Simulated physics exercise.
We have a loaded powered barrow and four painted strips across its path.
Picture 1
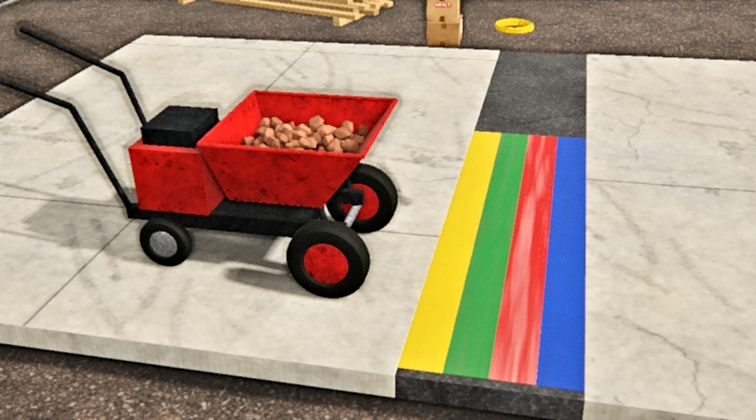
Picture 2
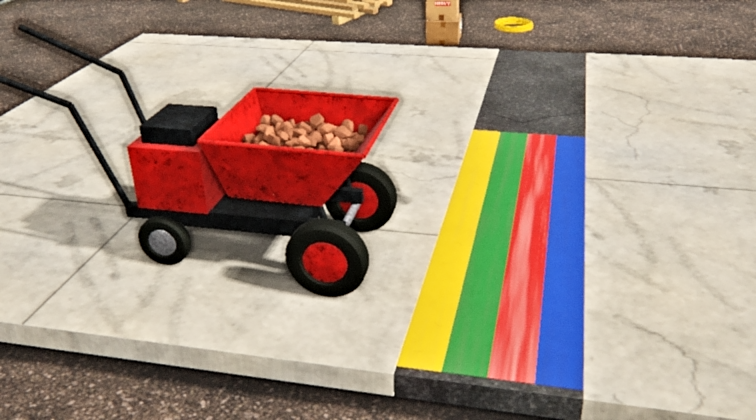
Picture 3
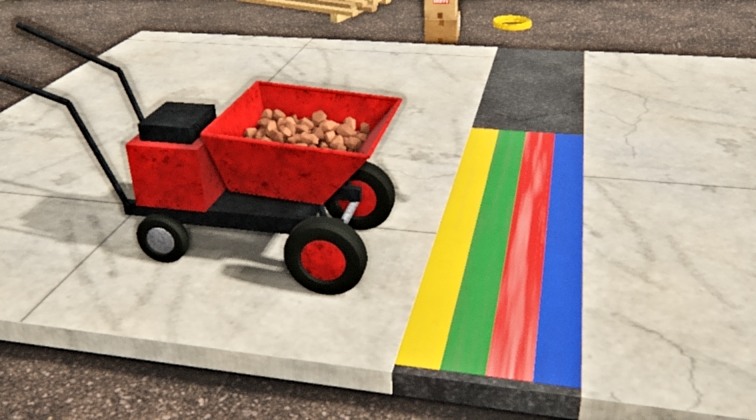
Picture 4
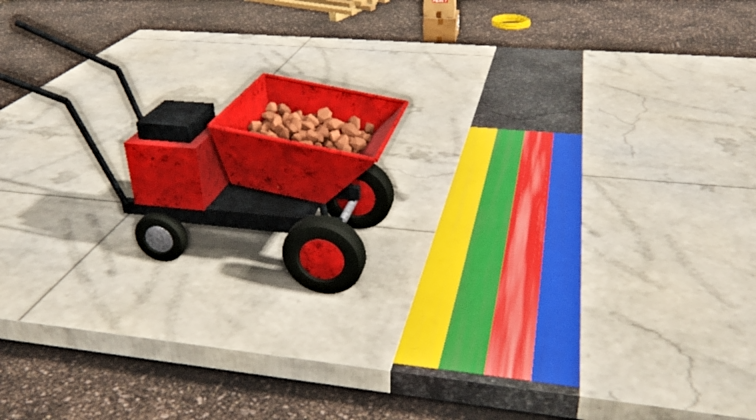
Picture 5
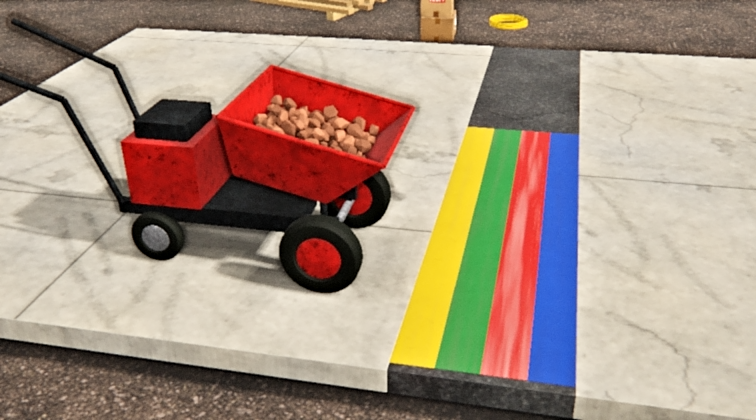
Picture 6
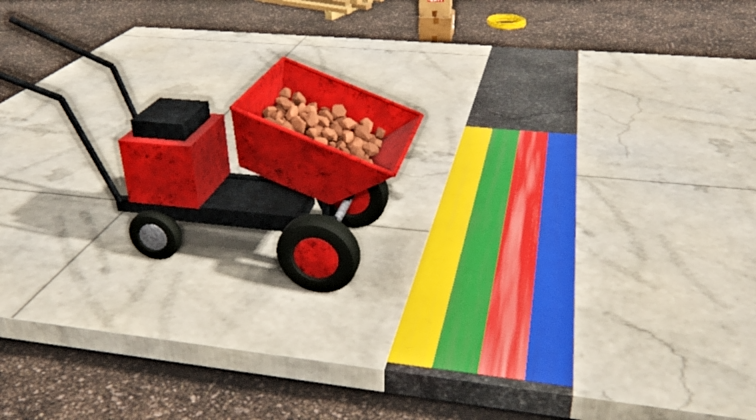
The red skip of a powered barrow, loaded with lumps of rubble, starts level and gradually tilts forward to the right, its back rising, while the barrow stays beside yellow, green, red and blue strips on pale paving.
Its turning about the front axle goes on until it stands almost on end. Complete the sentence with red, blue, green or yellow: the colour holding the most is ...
The colour holding the most is green.
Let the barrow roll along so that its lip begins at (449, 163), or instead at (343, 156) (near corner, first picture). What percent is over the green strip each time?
About 0 and 30 per cent.
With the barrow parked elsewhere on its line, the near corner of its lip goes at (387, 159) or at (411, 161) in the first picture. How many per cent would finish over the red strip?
30 and 30 percent, in that order.
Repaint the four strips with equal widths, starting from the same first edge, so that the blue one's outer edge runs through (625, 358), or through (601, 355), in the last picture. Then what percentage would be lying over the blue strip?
Roughly 10 % and 10 %.
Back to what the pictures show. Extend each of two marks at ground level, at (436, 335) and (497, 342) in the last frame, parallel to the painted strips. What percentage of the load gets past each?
Near 70 % and near 30 %, in that order.
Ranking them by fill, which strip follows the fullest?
That red strip is second.
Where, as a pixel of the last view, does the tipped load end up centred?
(495, 267).
Soon after the last picture, skip tipped steeply; all in the skip.
A little later, skip tipped right over; most in the skip; a stray few over the yellow strip; about a quarter over the green strip; a stray few over the red strip.
Later still, skip tipped right over; about a quarter in the skip; a stray few over the yellow strip; about a third over the green strip; about a quarter over the red strip; a small part over the blue strip; a small part off the paint.
By the end, skip tipped right over; about a quarter in the skip; a small part over the yellow strip; about a third over the green strip; about a quarter over the red strip; a small part over the blue strip; a small part off the paint.
